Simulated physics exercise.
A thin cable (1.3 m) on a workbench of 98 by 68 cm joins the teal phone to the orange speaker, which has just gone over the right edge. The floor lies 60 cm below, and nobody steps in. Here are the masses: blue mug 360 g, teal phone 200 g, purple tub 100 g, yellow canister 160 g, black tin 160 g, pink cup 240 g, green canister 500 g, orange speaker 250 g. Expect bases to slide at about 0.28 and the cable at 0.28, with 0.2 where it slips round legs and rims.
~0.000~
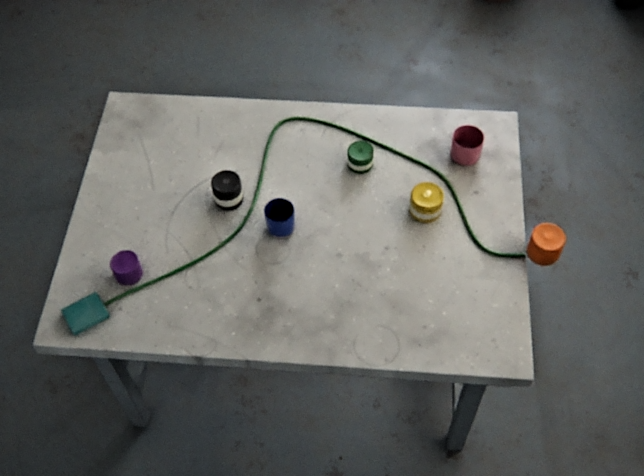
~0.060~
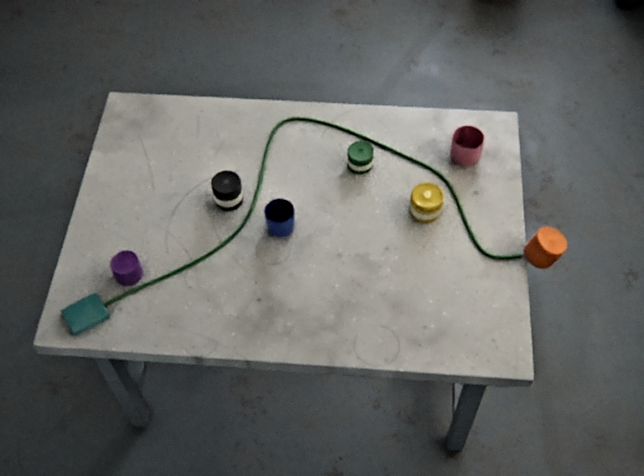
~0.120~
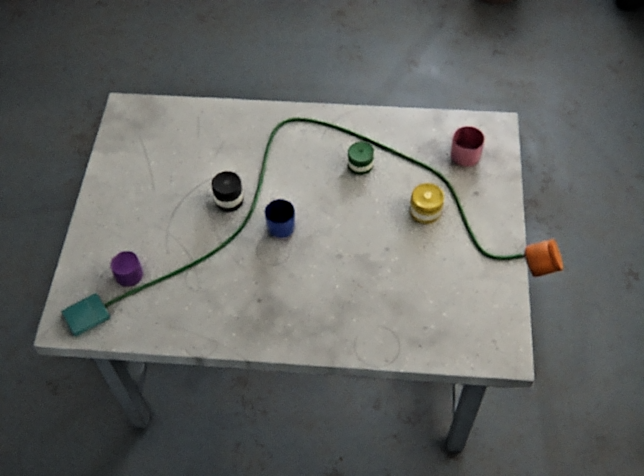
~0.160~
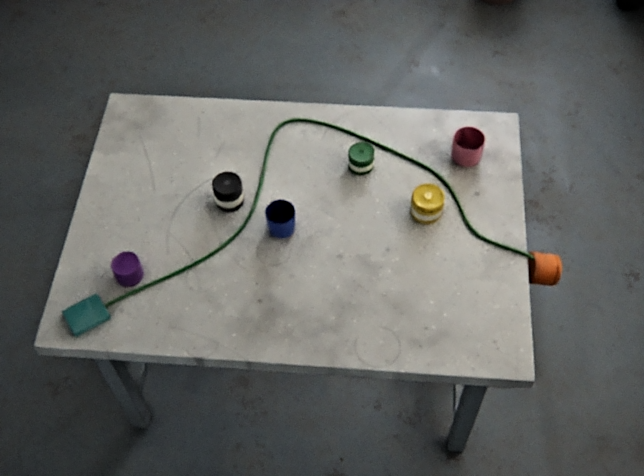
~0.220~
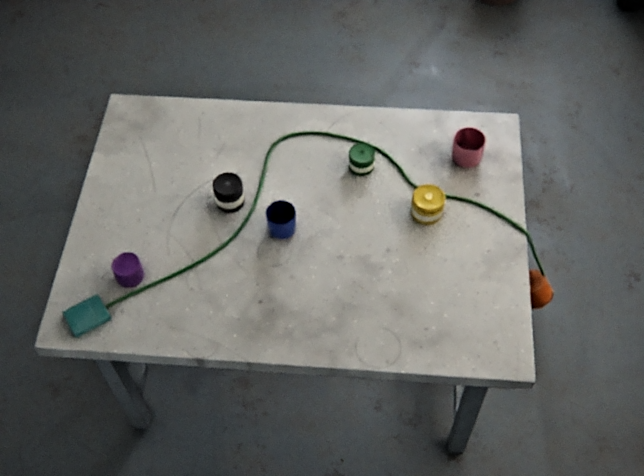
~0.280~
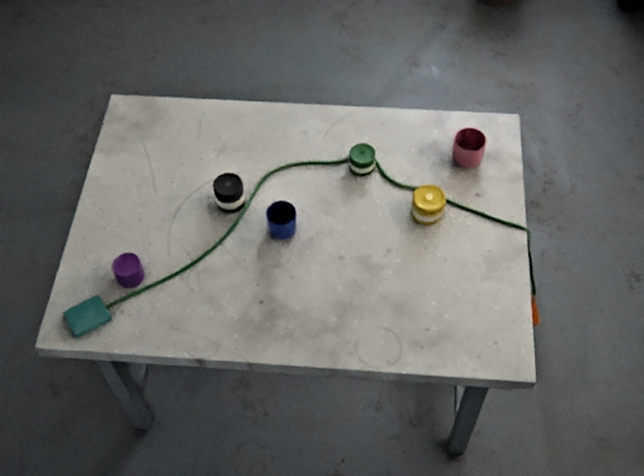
On a workbench, an orange speaker drops over the right edge, pulling the green cable against two canisters.
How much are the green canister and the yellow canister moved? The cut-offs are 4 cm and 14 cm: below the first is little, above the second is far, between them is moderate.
The green canister moves moderately. The yellow canister moves little.
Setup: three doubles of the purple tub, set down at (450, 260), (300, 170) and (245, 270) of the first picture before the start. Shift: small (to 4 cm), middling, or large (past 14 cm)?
The first moves just a bit, the second a long way, and the third just a bit.
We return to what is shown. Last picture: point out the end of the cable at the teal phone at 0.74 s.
About (201, 259).
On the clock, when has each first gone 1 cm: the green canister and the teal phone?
For the green canister it's 0.36 s, while the teal phone gets there at 0.36 s.
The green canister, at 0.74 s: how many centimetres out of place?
I'd put the green canister at some 8 cm.
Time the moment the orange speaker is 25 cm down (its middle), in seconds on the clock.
It happens at 0.28 seconds on the clock.
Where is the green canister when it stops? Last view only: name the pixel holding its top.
End position in the last picture: Approx. (371, 178).
By 0.5 s, the cable's tail end at (167, 274); green canister 7 cm off its start, orange speaker over the edge, teal phone 14 cm off its start.
By 0.7 s, the cable's tail end at (201, 259); green canister 7 cm off its start, teal phone 22 cm off its start, orange speaker over the edge.
By 1.0 s, the cable's tail end at (202, 259); green canister 7 cm off its start at (371, 178), teal phone 22 cm off its start at (186, 269), orange speaker over the edge.
By 1.2 s, the cable's tail end at (202, 259); green canister 7 cm off its start, teal phone 22 cm off its start, orange speaker over the edge.
By 2.4 s, the cable's tail end at (202, 259); green canister 7 cm off its start at (371, 178), yellow canister 0 cm off its start at (430, 197), teal phone 22 cm off its start at (186, 269), orange speaker over the edge.
